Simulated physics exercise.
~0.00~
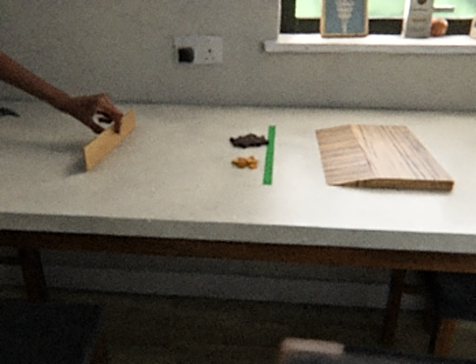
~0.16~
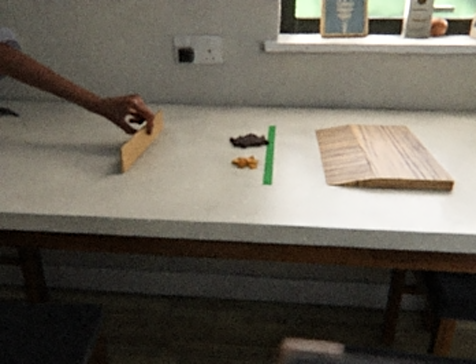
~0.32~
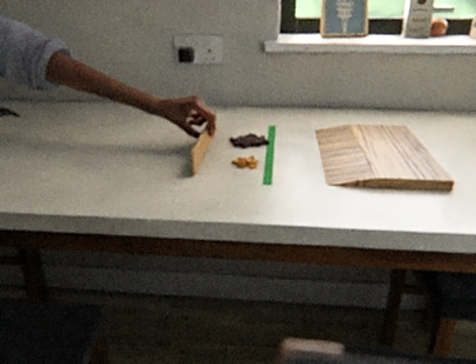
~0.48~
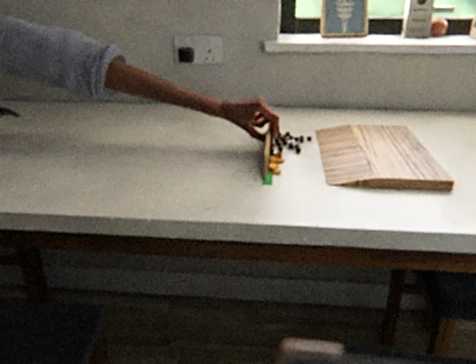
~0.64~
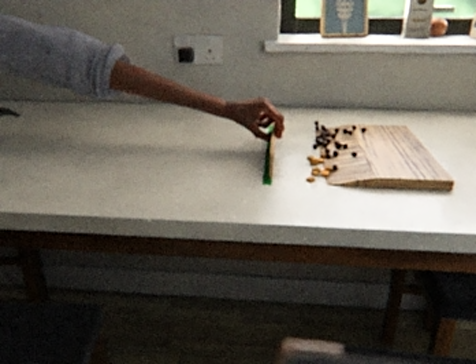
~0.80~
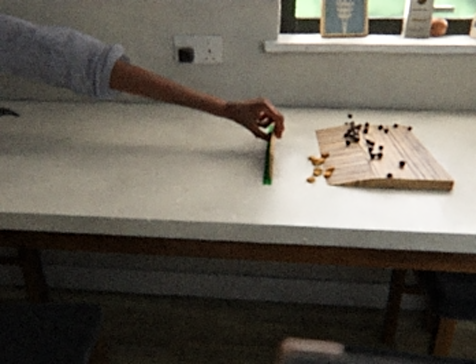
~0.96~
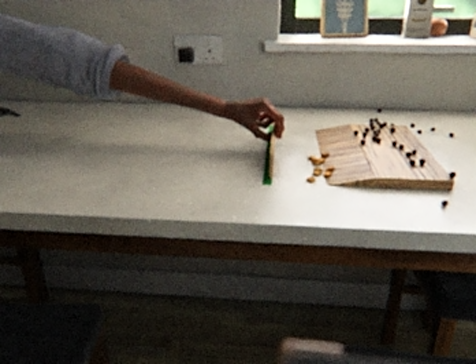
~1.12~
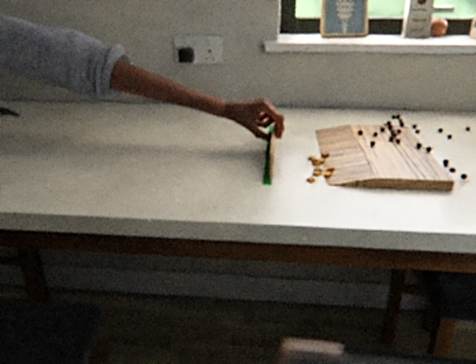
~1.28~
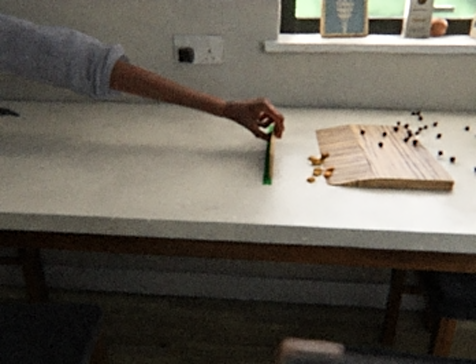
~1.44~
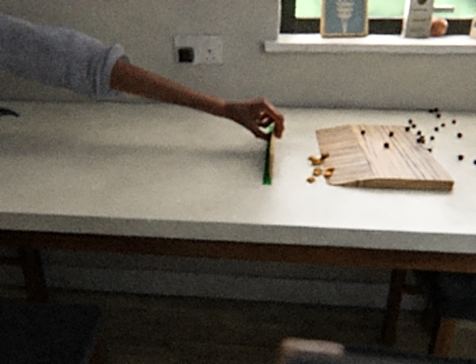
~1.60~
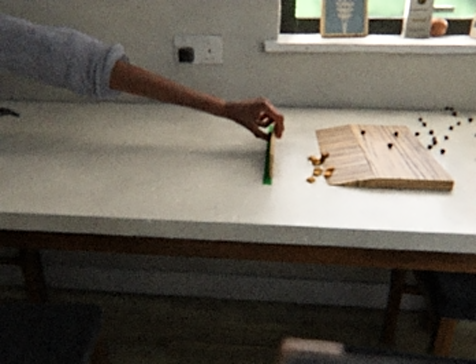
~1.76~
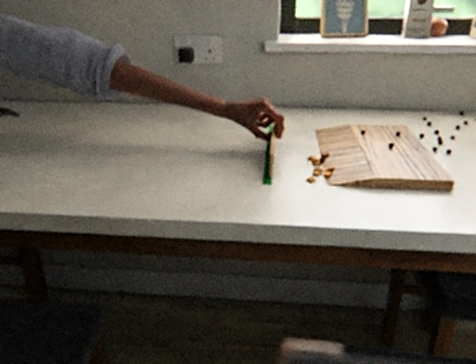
On a pale table, a hand sweeps two piles rightward; dark bits cross the wedge, orange ones stay near its foot.
